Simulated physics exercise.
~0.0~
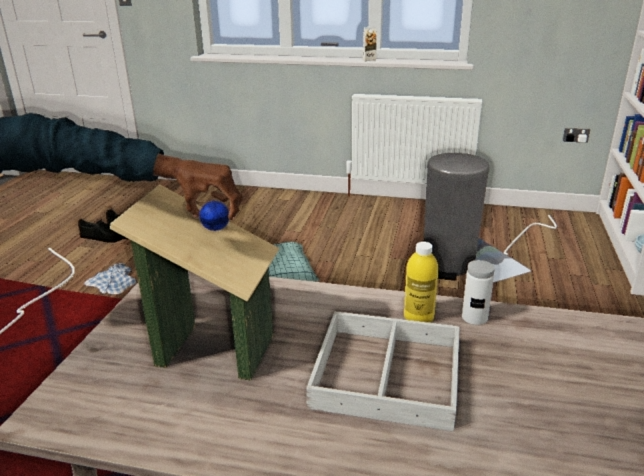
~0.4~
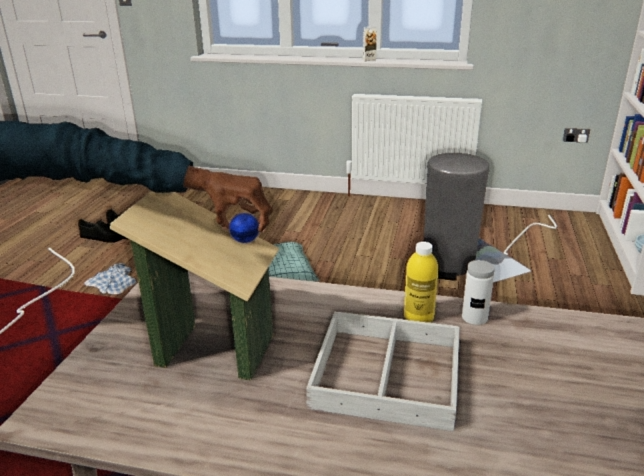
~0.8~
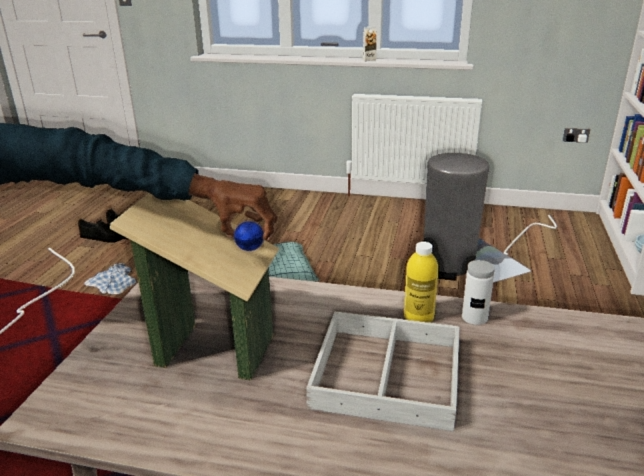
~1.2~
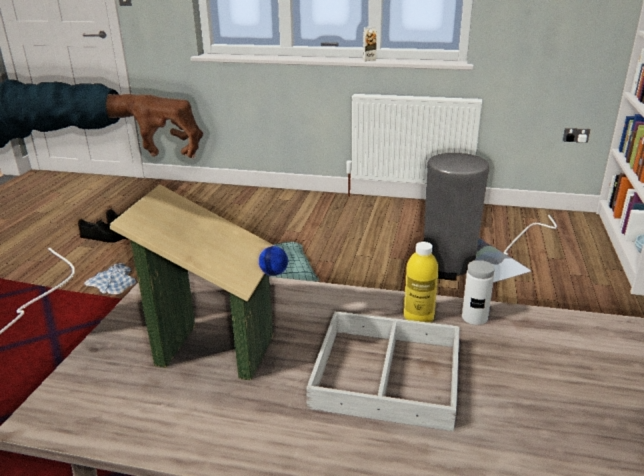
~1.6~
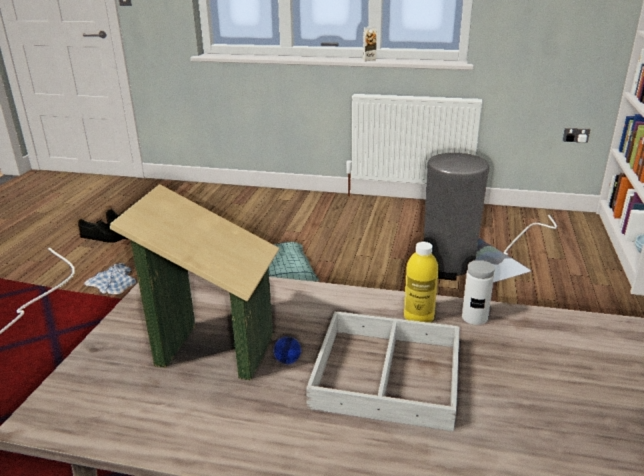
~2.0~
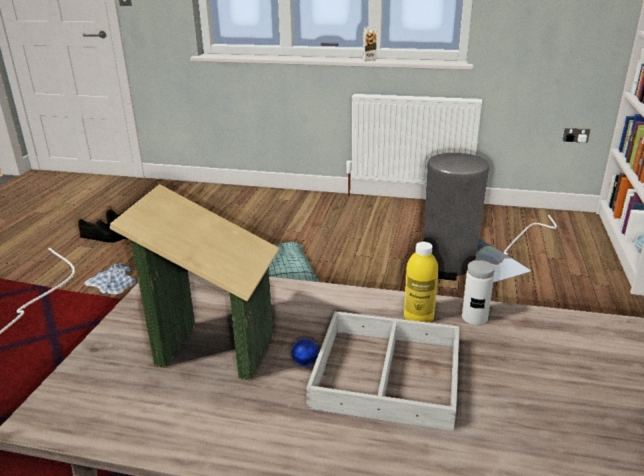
A hand releases a blue ball down a sloping board, and it stops beside the tray.
